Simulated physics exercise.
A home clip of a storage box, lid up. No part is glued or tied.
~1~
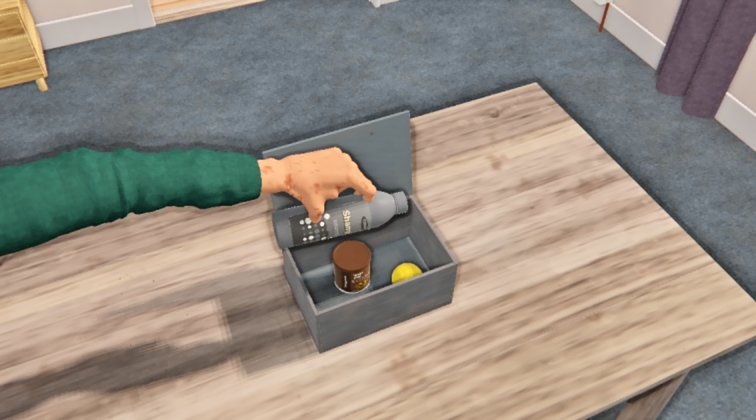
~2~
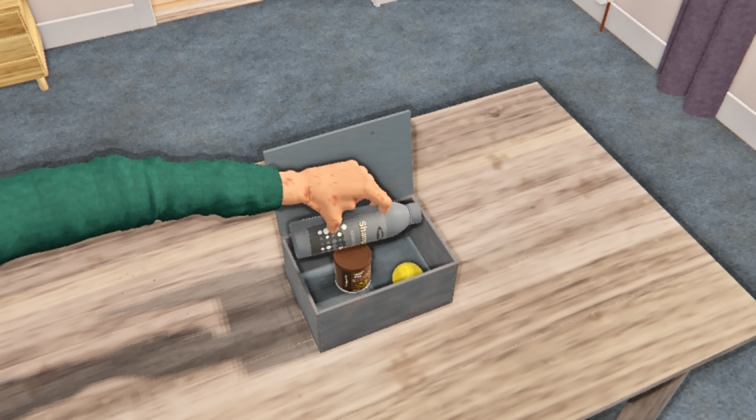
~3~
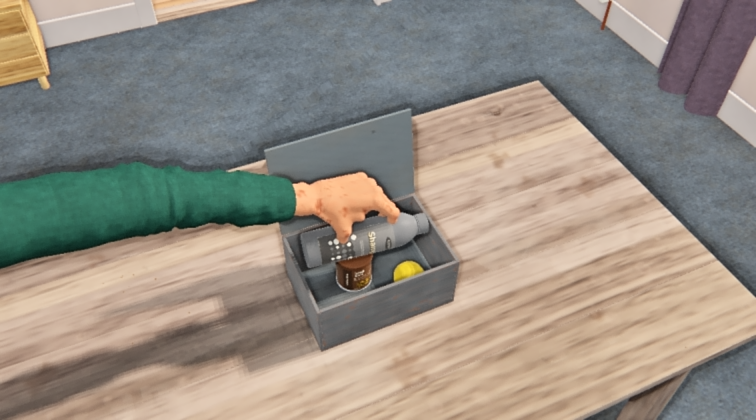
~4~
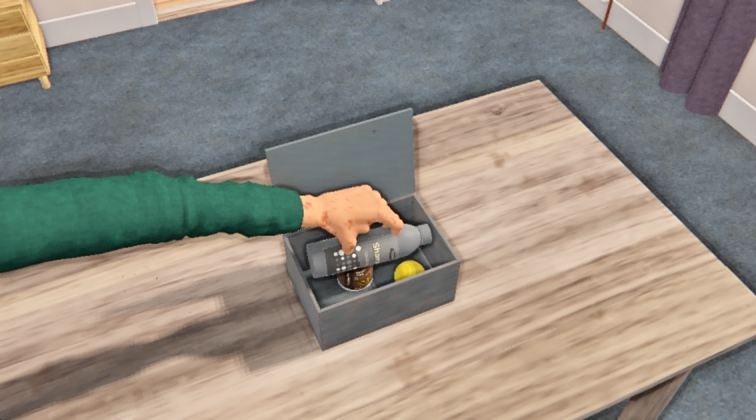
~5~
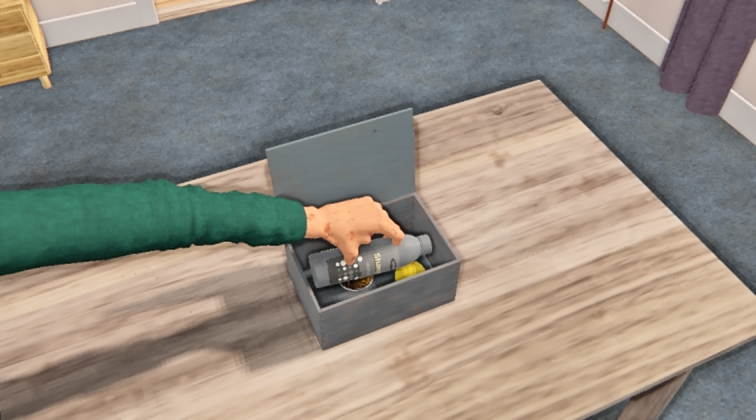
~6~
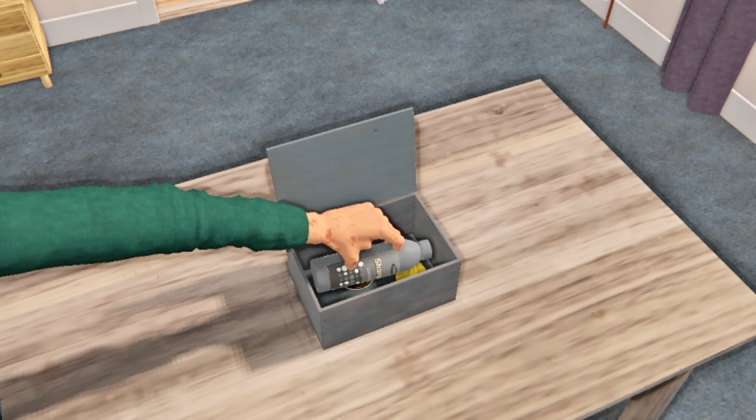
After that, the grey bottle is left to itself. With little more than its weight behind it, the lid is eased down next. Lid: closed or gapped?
Closed.
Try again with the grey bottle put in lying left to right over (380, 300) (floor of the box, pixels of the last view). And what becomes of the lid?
Lid down.
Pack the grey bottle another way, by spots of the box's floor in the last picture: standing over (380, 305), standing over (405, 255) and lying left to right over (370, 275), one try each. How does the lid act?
1: Open. 2: Open. 3: Open.
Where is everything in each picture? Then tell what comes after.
Still above its spot; grey bottle (341, 216); brown tin (352, 268), in the first picture.
Still above its spot; grey bottle (357, 226); brown tin (353, 267), in the second picture.
Still above its spot; grey bottle (366, 236); brown tin (354, 266), in the third picture.
Still above its spot; grey bottle (370, 247), in the fourth picture.
Still above its spot; grey bottle (372, 257), in the fifth picture.
Put in, still held; grey bottle (373, 262), in the sixth picture.
Then, 1.00 s after the last picture, lid starting down; grey bottle rolled about its own width near (377, 300); yellow lemon rolled about its own width.
Then, 1.70 s after the last picture, lid 45° above the rim; grey bottle rolled about its own width near (377, 300); yellow lemon rolled about its own width.
At rest, lid shut; moved from the start, grey bottle and yellow lemon; brown tin in place. Seen from the same camera at the end, grey bottle near (377, 300).
